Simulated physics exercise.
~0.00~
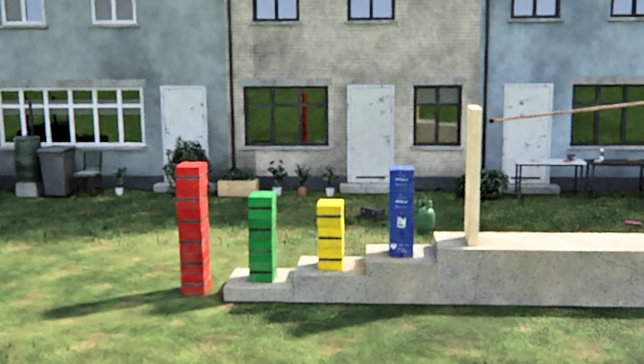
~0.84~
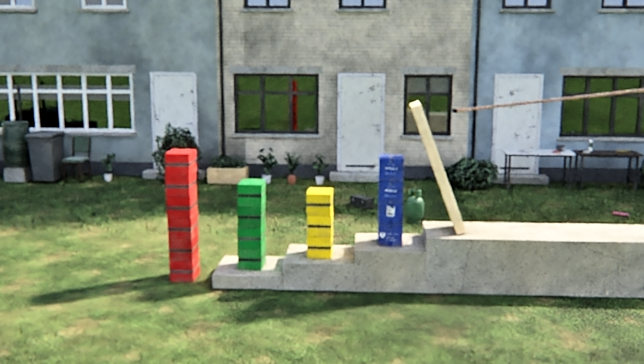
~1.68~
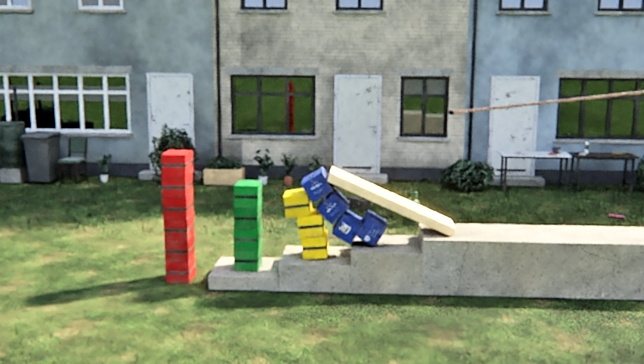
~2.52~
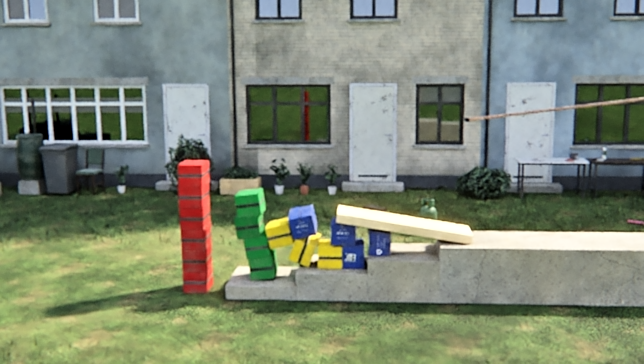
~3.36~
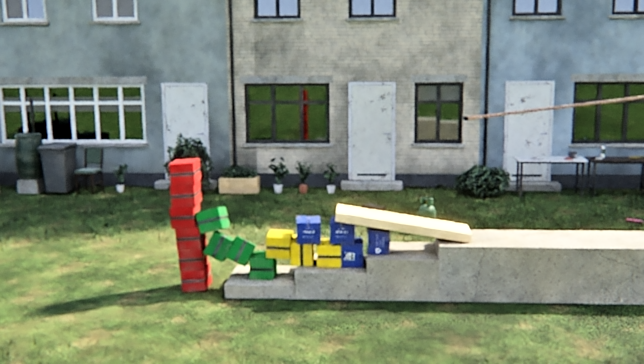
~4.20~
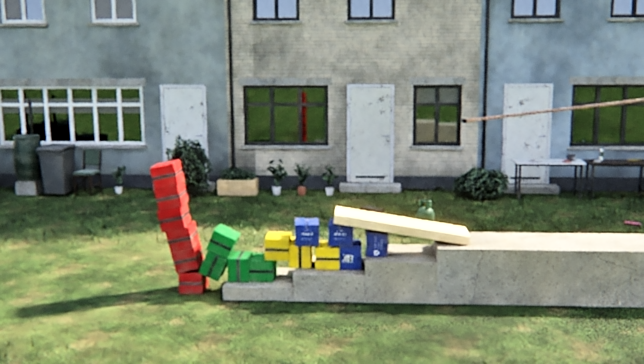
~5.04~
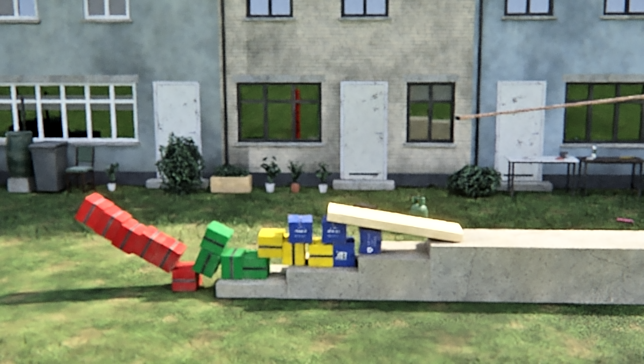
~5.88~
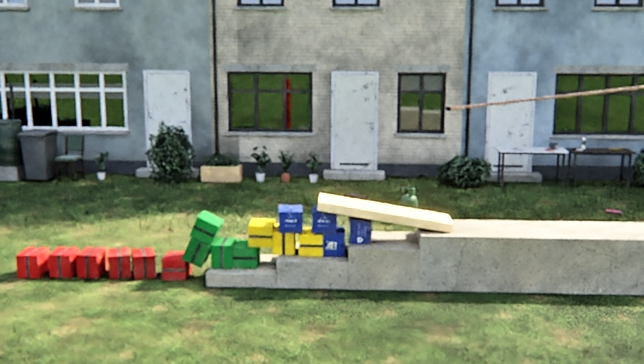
We see an upright board tip left onto a blue column of cartons on falling steps, toppling it into the yellow, then green, then red columns, until the red cartons lie in a row on the grass and the others rest heaped on the steps beneath the slanted board.
